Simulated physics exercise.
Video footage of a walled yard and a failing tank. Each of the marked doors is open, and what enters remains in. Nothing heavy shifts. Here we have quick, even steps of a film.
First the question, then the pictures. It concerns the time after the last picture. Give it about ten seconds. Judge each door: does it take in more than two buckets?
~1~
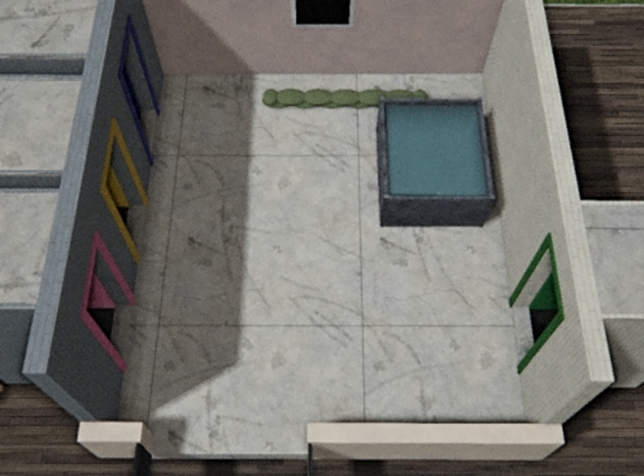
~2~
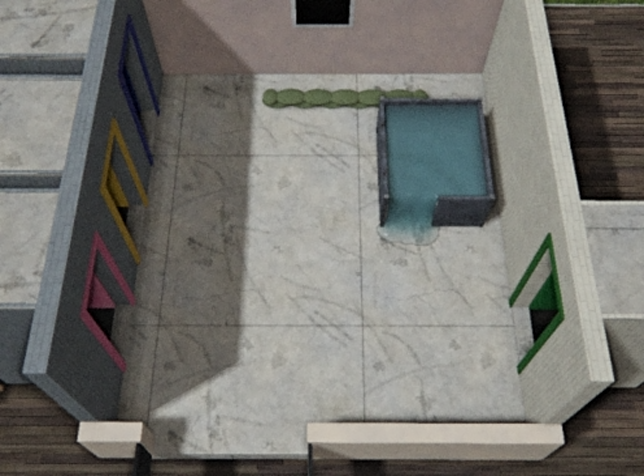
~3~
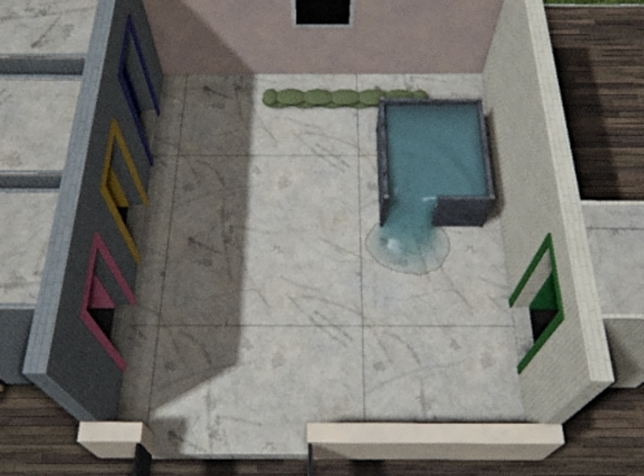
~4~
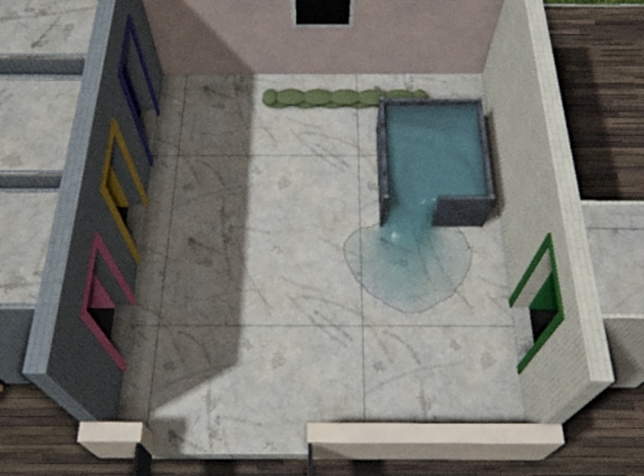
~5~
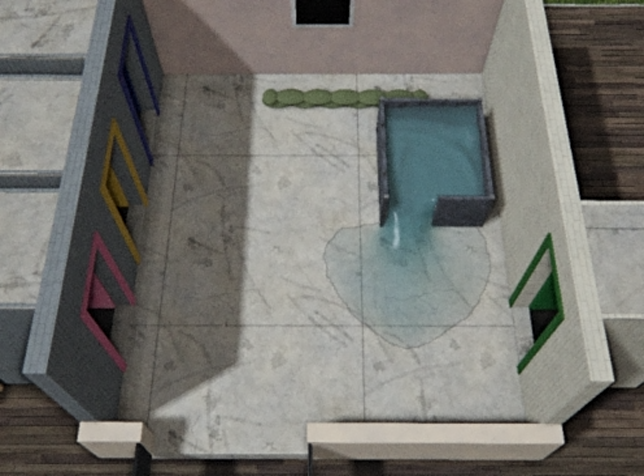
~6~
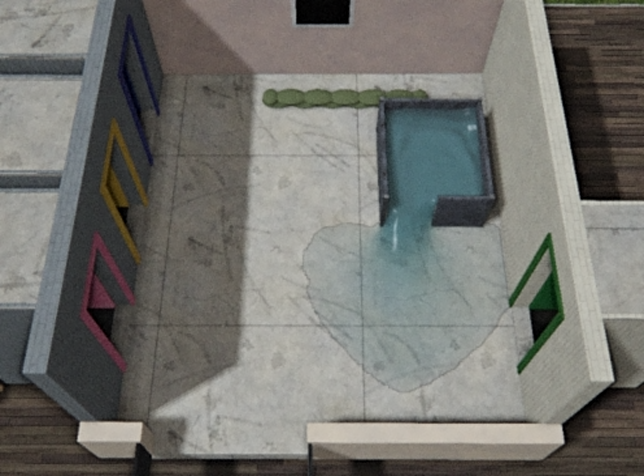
The pink door will most likely exceed two buckets; the blue door will most likely not exceed two buckets; the green door will most likely exceed two buckets; the yellow door will most likely not exceed two buckets.
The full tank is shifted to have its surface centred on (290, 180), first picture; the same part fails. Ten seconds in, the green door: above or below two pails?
Well, the way I see it, the green never reaches the limit.
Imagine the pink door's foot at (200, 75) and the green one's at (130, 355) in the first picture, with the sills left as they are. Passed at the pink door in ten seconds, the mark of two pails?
Here the pink door stays short.
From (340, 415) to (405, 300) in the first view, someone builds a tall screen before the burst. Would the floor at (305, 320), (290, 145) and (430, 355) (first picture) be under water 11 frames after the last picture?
Taking the points in order, they are inundated, high and dry and inundated.
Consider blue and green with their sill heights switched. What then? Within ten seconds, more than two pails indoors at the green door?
Green: Below the limit.
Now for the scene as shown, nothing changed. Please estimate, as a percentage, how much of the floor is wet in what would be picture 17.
I reckon 40 per cent or so.
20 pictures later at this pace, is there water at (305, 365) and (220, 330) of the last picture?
Soaked, soaked.
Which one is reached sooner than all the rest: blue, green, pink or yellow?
The green door, before the others.
A moment on, water covers 35 % of the floor; the pink door not reached, the blue door not reached, the green door wet at the sill, nothing in, the yellow door not reached.
Next, water covers 40 % of the floor; the pink door not reached, the blue door not reached, the green door under two buckets in, the yellow door not reached.
Then, water covers 40 % of the floor; the pink door wet at the sill, nothing in, the blue door not reached, the green door over two buckets in, the yellow door not reached.
Later, water covers 55 % of the floor; the pink door over two buckets in, the blue door not reached, the green door over two buckets in, the yellow door wet at the sill, nothing in.
In the end, water covers 75 % of the floor; the pink door over two buckets in, the blue door wet at the sill, nothing in, the green door over two buckets in, the yellow door wet at the sill, nothing in.
